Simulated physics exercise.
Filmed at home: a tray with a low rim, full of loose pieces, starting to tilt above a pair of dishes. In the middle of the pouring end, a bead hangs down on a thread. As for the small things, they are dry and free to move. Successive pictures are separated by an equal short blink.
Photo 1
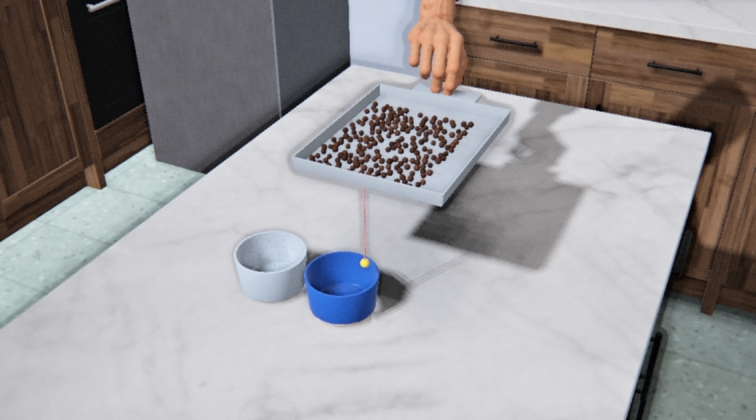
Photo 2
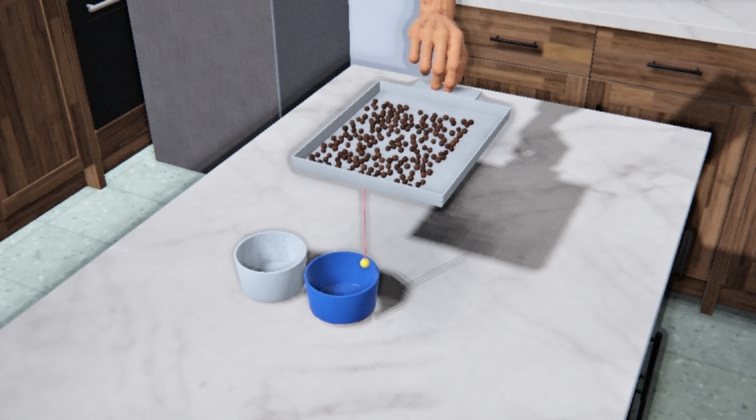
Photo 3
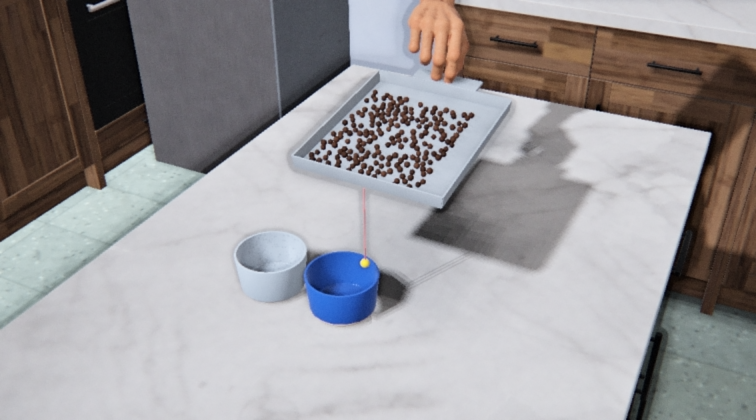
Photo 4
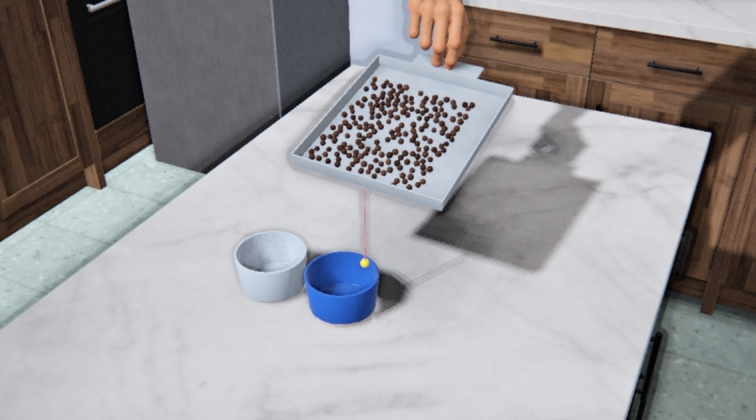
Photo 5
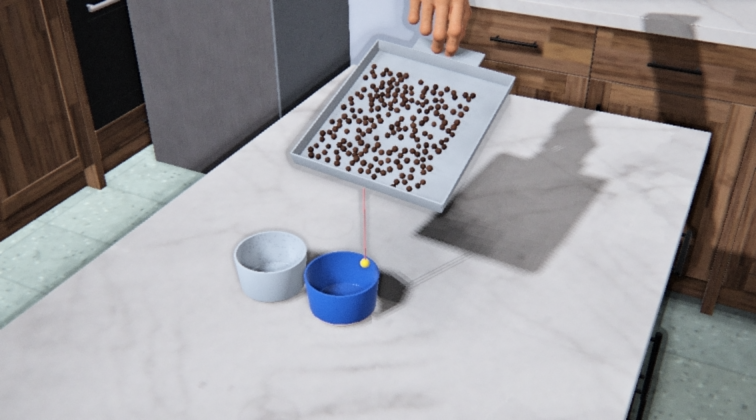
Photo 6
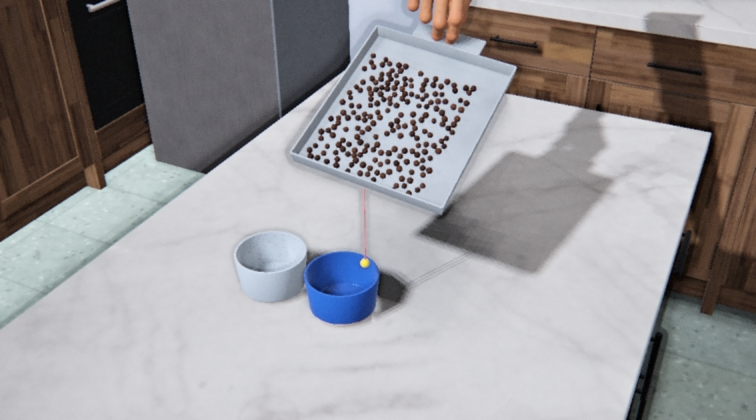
The footage shows a hand holding a gray, low-rimmed tray of small brown berries above a white dish and a blue dish on a marble counter, raising its far side so the tray tilts gradually as the berries shift slightly.
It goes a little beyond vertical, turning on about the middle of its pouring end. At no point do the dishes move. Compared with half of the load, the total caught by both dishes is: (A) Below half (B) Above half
Option A: Below half.
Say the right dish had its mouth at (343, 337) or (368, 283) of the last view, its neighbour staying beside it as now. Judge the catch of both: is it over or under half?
First place: Short of half; second place: Short of half.
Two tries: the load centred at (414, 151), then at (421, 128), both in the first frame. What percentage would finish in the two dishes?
It would be roughly 0 per cent for the first and roughly 0 per cent for the second.
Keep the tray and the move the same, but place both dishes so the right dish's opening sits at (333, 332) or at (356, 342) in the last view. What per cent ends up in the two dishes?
About 10 and 10 per cent respectively.
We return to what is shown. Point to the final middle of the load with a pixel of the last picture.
About pixel (399, 346).
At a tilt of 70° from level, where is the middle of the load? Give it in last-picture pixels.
The middle of the pieces sits at roughly (396, 177).
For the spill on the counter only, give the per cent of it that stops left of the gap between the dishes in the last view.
It amounts to some 10 percent.
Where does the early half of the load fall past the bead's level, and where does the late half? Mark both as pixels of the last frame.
Close to (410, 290), then close to (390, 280).
Soon after the last picture, tray tipped steeply; nearly all on the tray; a small part in the air.
A little later, tray tipped past a quarter turn; about a quarter on the tray; a stray few in the right dish; about a quarter outside both; about half in the air.
Later still, tray tipped past a quarter turn; a stray few in the right dish; nearly all outside both.
At rest, tray tipped past a quarter turn; a stray few in the right dish; none in the left dish; nearly all outside both.
